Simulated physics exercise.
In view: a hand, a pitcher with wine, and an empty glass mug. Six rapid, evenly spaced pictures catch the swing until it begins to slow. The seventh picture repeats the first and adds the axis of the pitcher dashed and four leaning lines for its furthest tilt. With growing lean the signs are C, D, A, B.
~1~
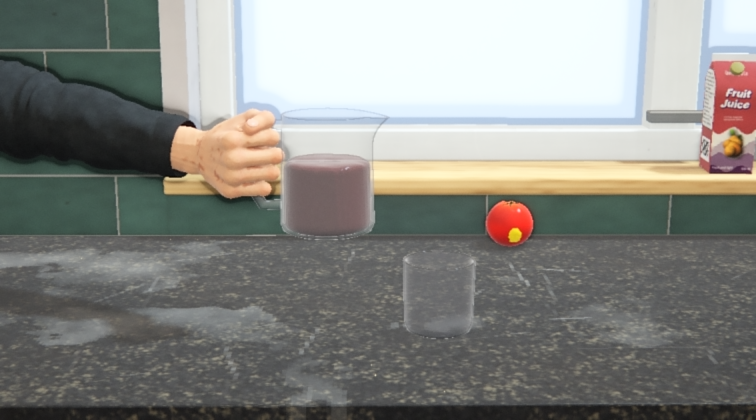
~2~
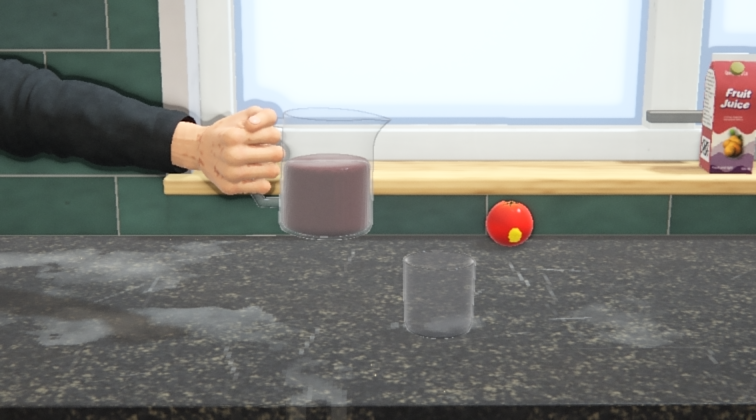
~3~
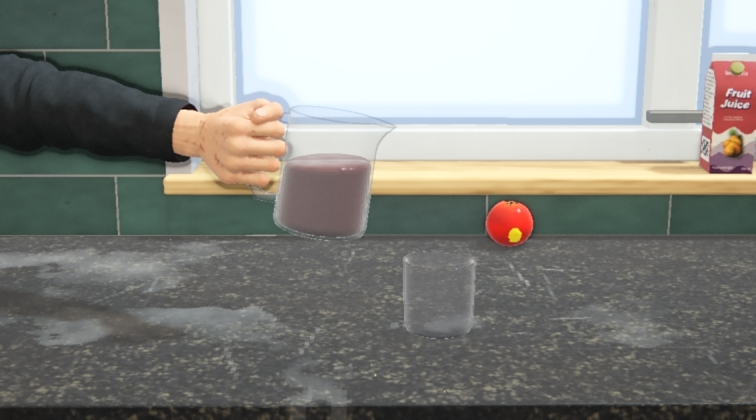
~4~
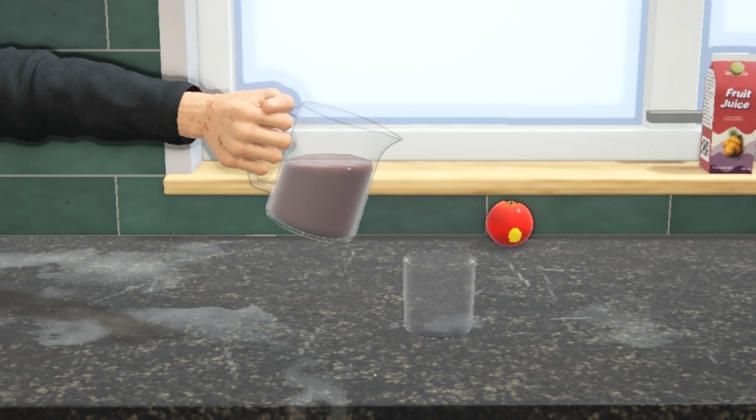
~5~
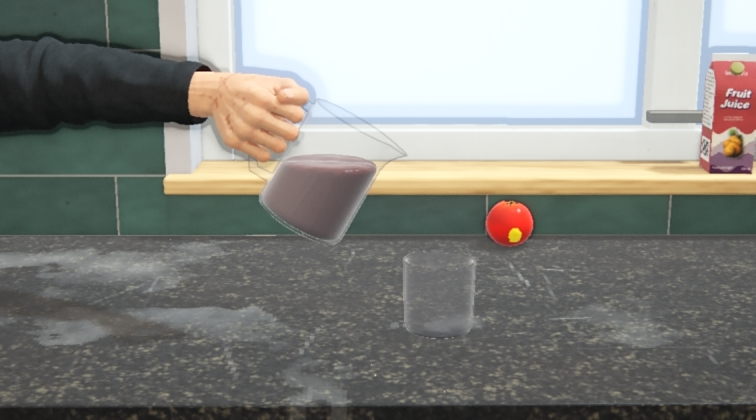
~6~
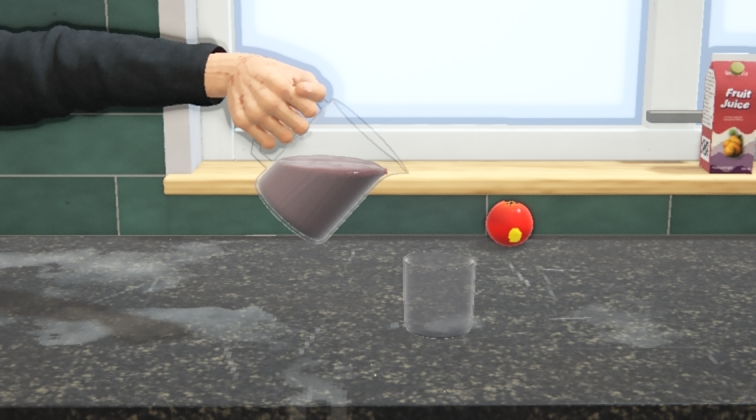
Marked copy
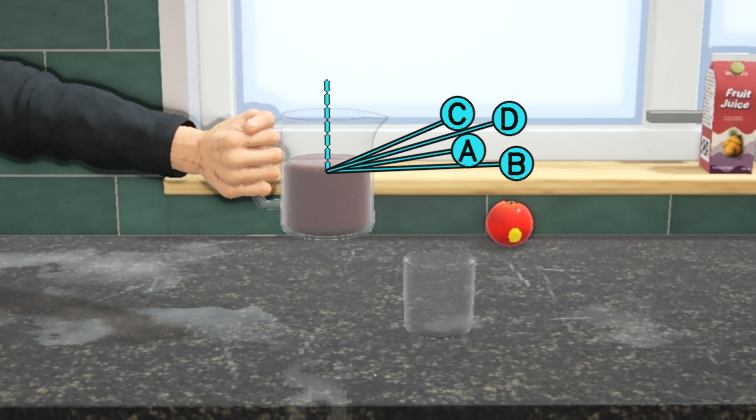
A kitchen counter of dark speckled stone, with green tiles and a bright window behind it, is seen from the front by a still camera. A hand in a black sleeve holds a clear pitcher of dull purple liquid at left, near an empty clear glass, a red ball-like object and a fruit juice carton on the wooden sill at right. The hand rises slightly and tilts the pitcher steadily rightward, the liquid shifting toward its lip.
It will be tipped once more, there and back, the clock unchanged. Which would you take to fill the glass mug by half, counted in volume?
Go for C.
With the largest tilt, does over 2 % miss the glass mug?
Yes.
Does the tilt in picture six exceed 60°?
No.
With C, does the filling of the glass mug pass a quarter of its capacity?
Yes, clearly.
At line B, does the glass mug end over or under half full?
Over half.
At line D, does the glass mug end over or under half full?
Over half.
On the marked copy, A at (450, 151); B at (499, 164); C at (442, 122); D at (493, 123).
Choosing A, the glass mug ends with about 83 % of what it can hold; 10 % of the wine is spilt.
Choosing B, the glass mug ends with about 97 % of what it can hold; 15 % of the wine is spilt.
Choosing C, the glass mug ends with about 51 % of what it can hold.
Choosing D, the glass mug ends with about 73 % of what it can hold.
